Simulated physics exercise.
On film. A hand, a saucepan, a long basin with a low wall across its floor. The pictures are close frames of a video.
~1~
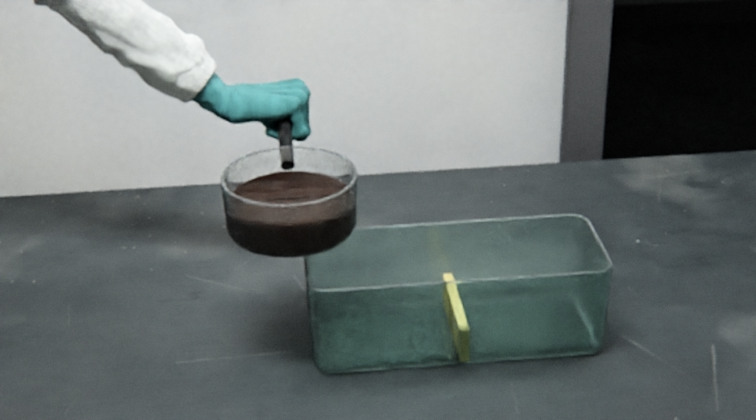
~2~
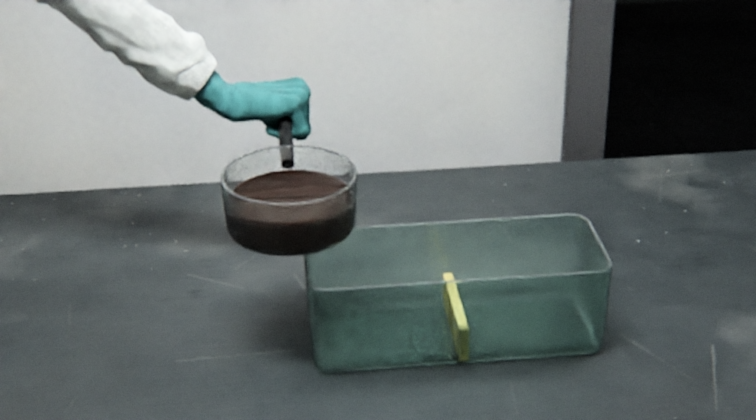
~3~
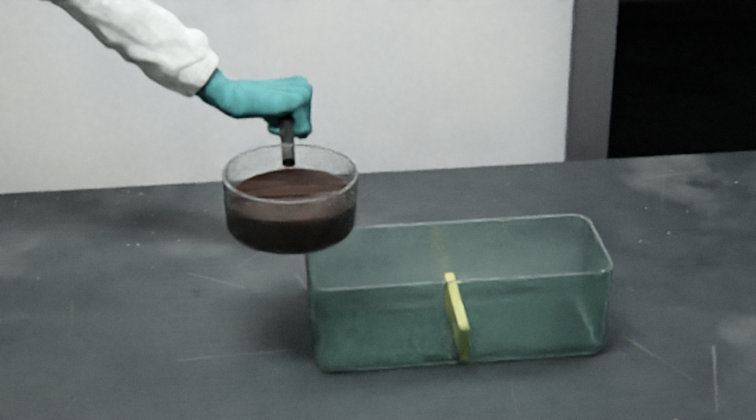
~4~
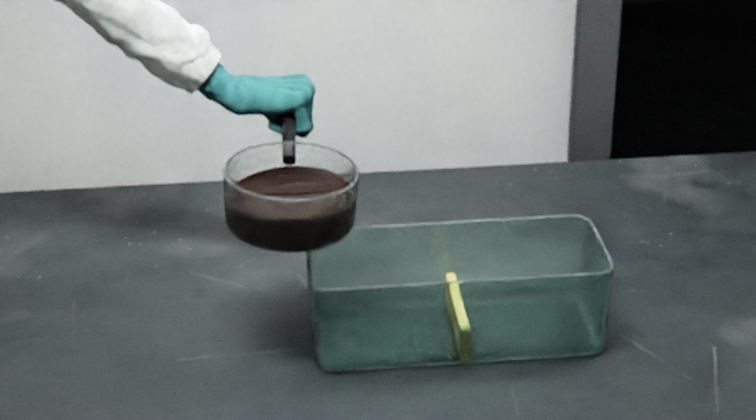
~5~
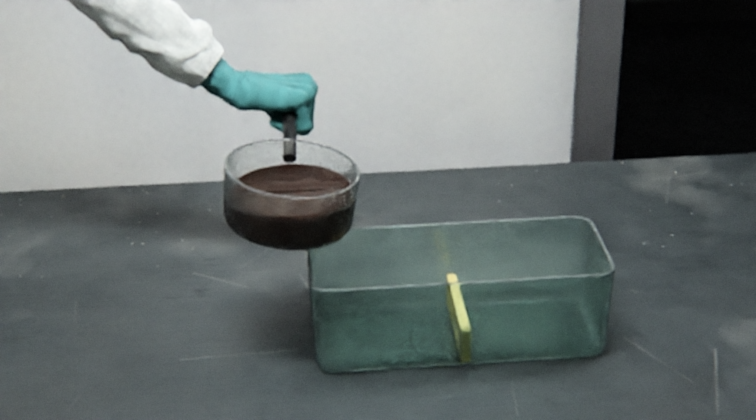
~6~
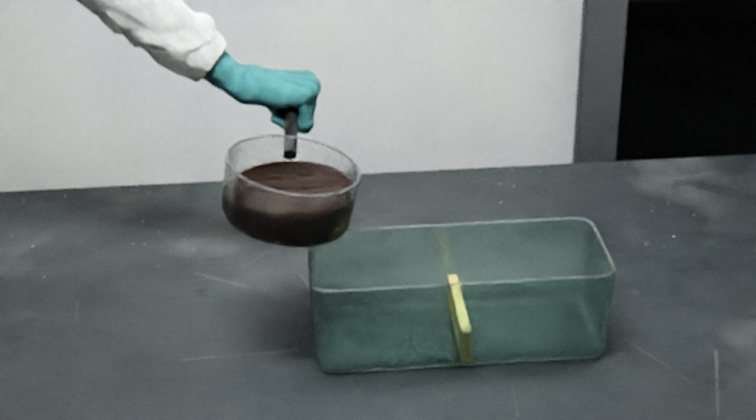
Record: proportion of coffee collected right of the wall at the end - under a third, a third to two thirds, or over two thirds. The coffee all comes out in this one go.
Proportion recorded: Under a third.
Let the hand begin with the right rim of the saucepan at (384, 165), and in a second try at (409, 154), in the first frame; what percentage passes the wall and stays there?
First try: About 75 %; second try: About 95 %.
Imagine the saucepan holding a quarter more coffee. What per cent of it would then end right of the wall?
Roughly 30 in a hundred.
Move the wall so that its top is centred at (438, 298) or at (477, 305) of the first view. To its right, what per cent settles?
The first gives 55 %, the second 5 %.
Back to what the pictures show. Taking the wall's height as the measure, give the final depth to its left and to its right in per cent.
About 50 on the left and about 10 on the right.
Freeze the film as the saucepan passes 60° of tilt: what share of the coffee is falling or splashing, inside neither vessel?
That comes to near 25 percent.
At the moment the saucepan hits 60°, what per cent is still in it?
Roughly 70 percent.
A moment on, the saucepan is tipped part way and 69 per cent is still to pour, 4 is left of the wall and 0 right of it.
Next, the saucepan is tipped on its side and 14 per cent is still to pour, 55 is left of the wall and 13 right of it.
Then the saucepan is tipped right over and 1 per cent is still to pour, 82 is left of the wall and 15 right of it.
Later the saucepan is tipped right over and 0 per cent is still to pour, 84 is left of the wall and 15 right of it.
Finally, 84 per cent lies left of the wall, 15 right of it and 1 outside.
